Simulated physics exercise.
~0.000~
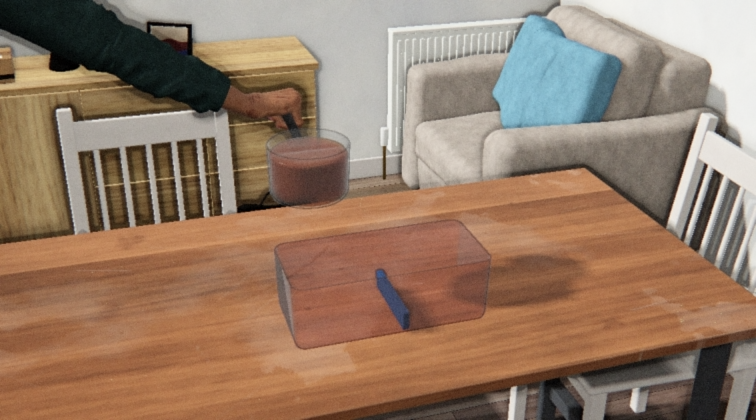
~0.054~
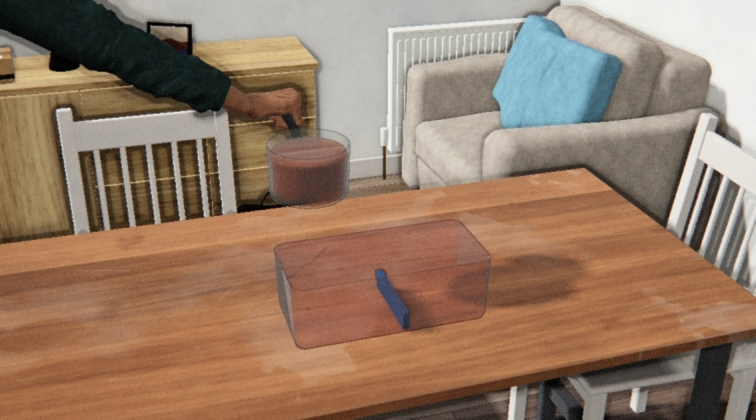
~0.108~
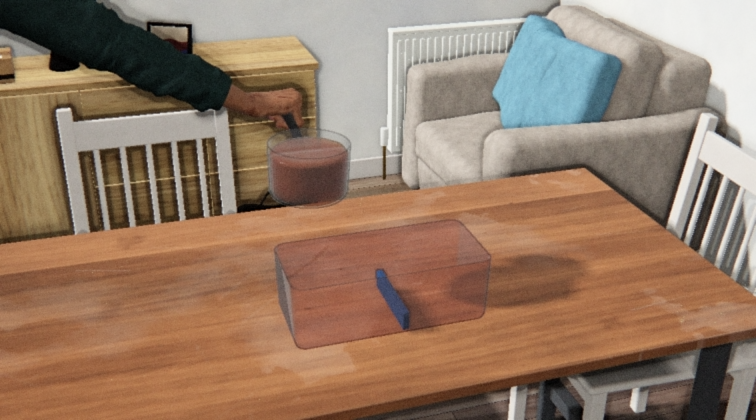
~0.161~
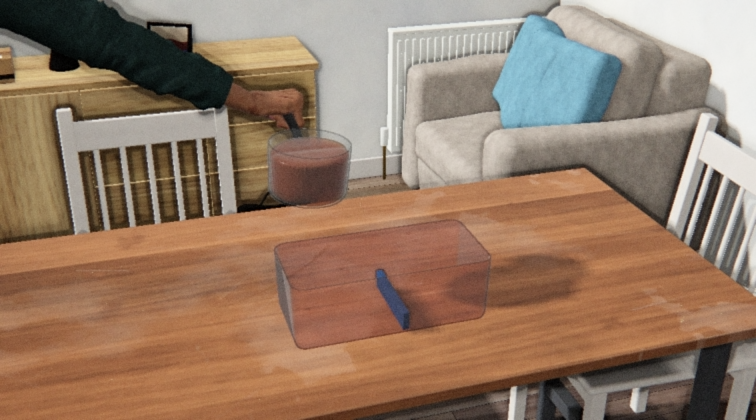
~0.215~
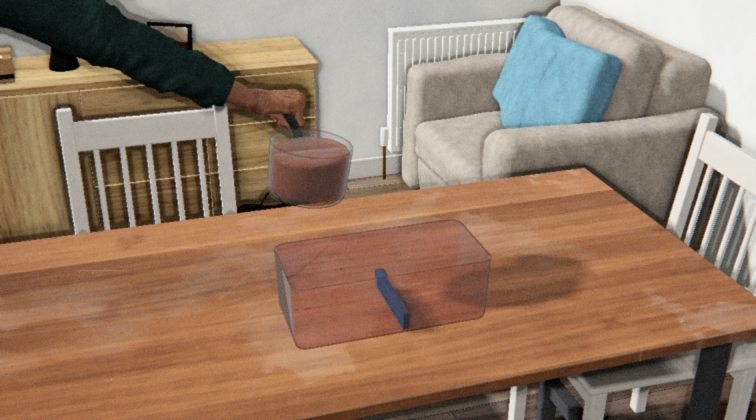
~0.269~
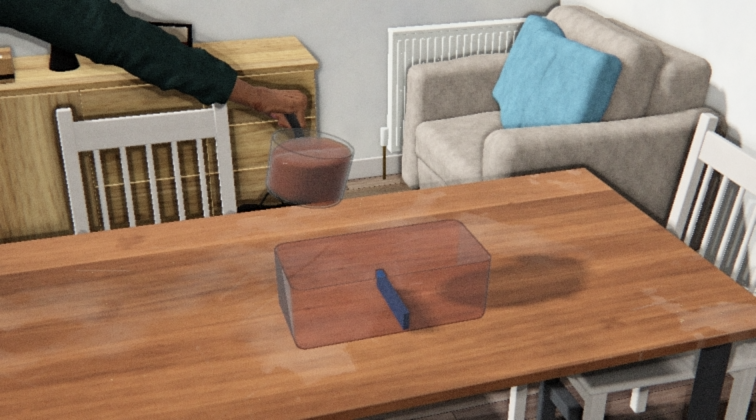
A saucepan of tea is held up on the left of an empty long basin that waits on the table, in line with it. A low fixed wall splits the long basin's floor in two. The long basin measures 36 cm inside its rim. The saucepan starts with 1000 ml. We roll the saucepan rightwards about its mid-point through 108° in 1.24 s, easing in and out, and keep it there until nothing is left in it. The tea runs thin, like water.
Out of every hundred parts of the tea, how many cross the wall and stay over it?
About 58 in every hundred.
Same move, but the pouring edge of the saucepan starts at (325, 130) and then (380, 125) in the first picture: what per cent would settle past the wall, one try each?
About 30 %, then about 90 %.
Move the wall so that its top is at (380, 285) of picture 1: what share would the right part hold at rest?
80 per cent.
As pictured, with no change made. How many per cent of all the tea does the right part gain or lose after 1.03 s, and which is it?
It rises by about 2.
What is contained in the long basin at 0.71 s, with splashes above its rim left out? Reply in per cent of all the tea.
Estimate - around 8 in a hundred parts.
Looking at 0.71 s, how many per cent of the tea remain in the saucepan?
Some 64 % of it is still there.
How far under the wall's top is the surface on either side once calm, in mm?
Left side: Around 22 mm. Right side: Around 12 mm.
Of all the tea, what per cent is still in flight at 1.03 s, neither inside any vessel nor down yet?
About 14 per cent.
Then, 0.71 s in, the tilt is 66° and 64 per cent is still to pour, 3 is left of the wall and 5 right of it.
Then, 1.03 s in, the tilt is 101° and 13 per cent is still to pour, 16 is left of the wall and 56 right of it.
Then, 1.37 s in, the tilt is 108° and 0 per cent is still to pour, 37 is left of the wall and 60 right of it.
Then, 1.74 s in, the tilt is 108° and 0 per cent is still to pour, 42 is left of the wall and 58 right of it.
Finally, 42 per cent lies left of the wall, 58 right of it and 1 outside.
